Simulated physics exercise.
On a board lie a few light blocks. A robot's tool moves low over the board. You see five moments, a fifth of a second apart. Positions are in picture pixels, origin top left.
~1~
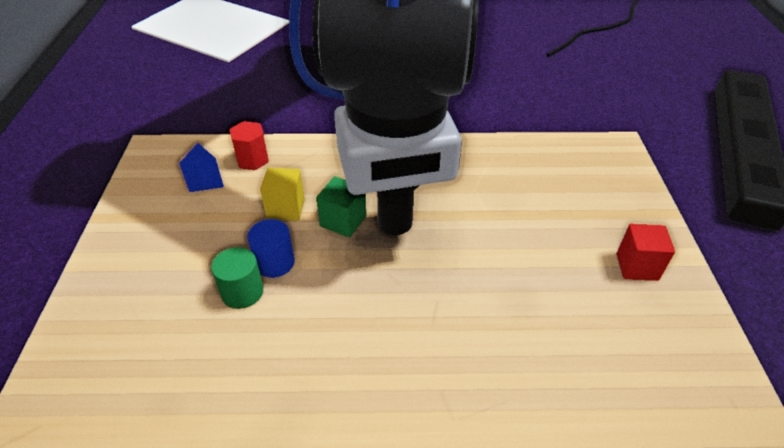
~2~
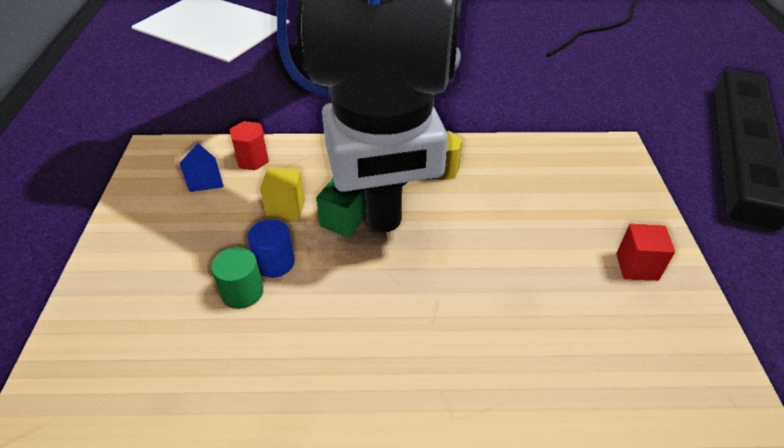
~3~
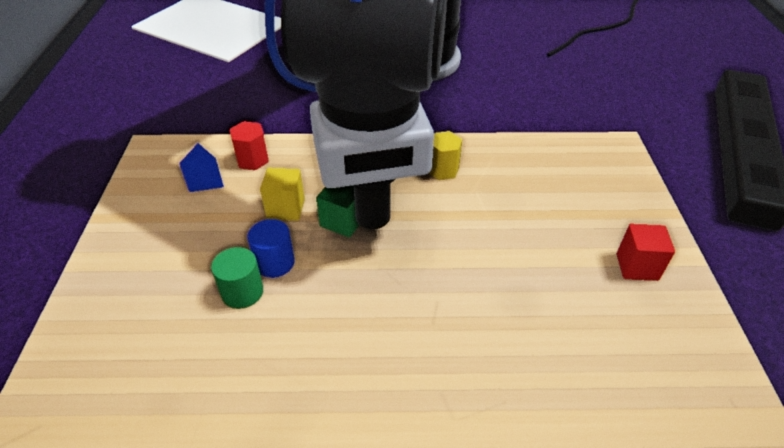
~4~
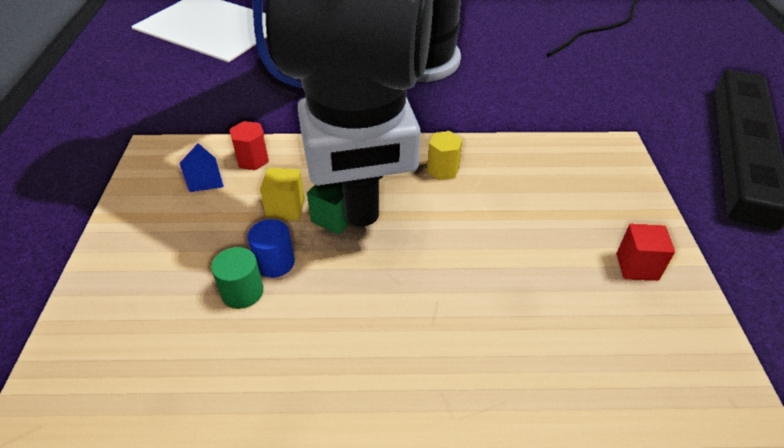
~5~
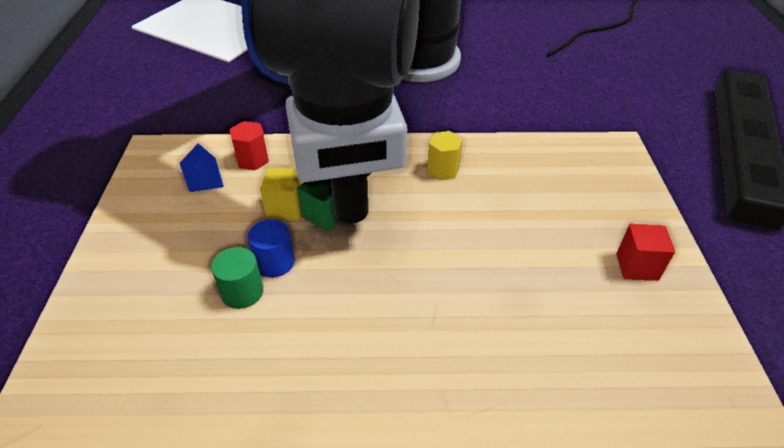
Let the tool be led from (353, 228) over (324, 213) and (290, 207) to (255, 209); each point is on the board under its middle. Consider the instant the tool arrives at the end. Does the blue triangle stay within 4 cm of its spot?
Yes
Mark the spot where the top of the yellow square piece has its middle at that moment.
My prediction: (196, 155).
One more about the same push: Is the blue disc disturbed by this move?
At the end, its place is the same.
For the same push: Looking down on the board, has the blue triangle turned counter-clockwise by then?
It seems so.
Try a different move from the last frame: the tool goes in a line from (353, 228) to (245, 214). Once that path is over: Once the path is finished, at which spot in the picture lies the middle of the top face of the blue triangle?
If I read the scene right, the answer is (177, 144).
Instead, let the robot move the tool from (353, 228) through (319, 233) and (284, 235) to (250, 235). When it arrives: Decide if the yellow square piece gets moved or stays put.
Moved off its spot.
What follows on the original path. One third of the way, tool at (322, 197); yellow square piece at (253, 173); green square piece at (289, 174), turned 20° anticlockwise.
Two thirds of the way, tool at (287, 191); blue triangle at (192, 153); yellow square piece at (220, 166), turned 10° clockwise; green square piece at (255, 168), turned 20° anticlockwise.
At the end, tool at (251, 193); blue triangle at (174, 148), turned 35° anticlockwise; blue disc in place; yellow square piece at (196, 155), turned 35° clockwise; green square piece at (223, 166).
